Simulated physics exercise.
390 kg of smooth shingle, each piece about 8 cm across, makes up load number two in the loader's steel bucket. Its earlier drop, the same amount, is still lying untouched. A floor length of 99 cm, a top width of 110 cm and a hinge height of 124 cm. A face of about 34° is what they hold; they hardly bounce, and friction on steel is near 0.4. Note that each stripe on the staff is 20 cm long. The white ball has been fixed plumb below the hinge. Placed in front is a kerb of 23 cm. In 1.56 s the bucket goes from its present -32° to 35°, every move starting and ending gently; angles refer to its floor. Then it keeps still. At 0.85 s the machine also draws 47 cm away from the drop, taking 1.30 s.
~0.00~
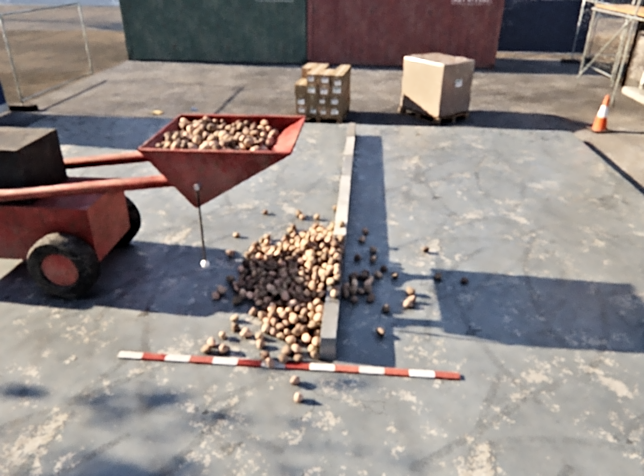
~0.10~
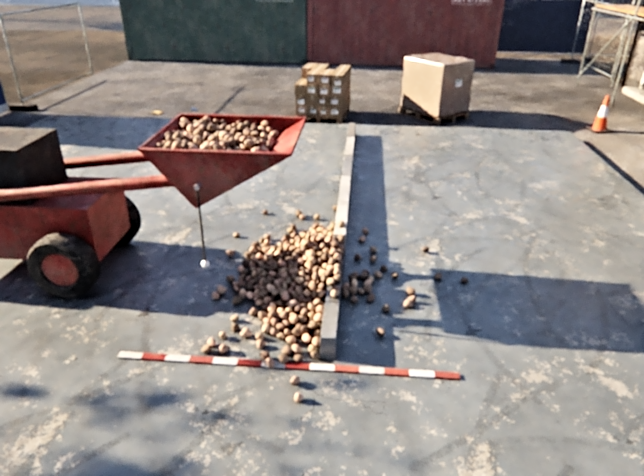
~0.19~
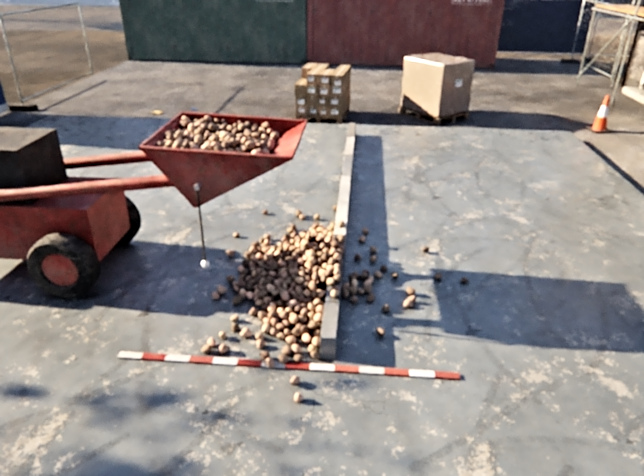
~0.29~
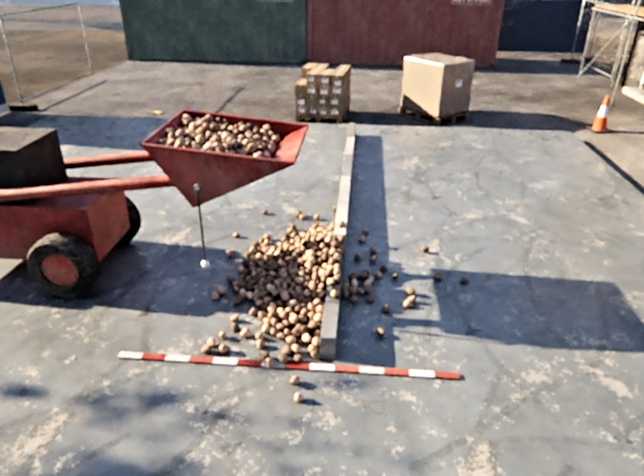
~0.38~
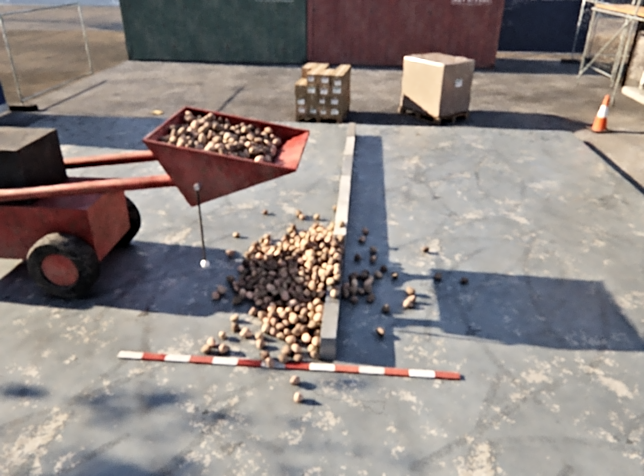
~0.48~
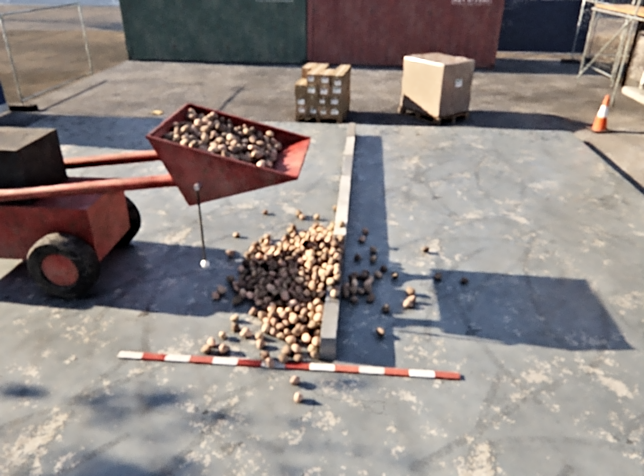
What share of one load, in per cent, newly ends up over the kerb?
1 %.
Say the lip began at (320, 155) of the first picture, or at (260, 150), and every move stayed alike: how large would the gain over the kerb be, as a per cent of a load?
Near 15 in a hundred first, near 0 in a hundred second.
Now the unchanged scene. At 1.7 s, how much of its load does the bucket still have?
About 35 percent.
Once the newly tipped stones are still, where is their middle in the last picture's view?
I'd point to about (276, 263).
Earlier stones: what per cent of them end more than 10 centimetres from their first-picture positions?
Estimate: 15 %, roughly.
After 1.2 s the floor is at 25°; in per cent of one load, 99 in the bucket, 96 on this side of the kerb, 5 over the kerb; the foremost stones are at (418, 284).
After 1.7 s the floor is at 35°; in per cent of one load, 33 in the bucket, 162 on this side of the kerb, 5 over the kerb; the foremost stones are at (418, 284).
After 2.6 s the floor is at 35°; in per cent of one load, 0 in the bucket, 194 on this side of the kerb, 6 over the kerb; the foremost stones are at (420, 281).
After 5.2 s the floor is at 35°; in per cent of one load, 0 in the bucket, 194 on this side of the kerb, 6 over the kerb; the foremost stones are at (420, 281). Net gain over the kerb, 1.
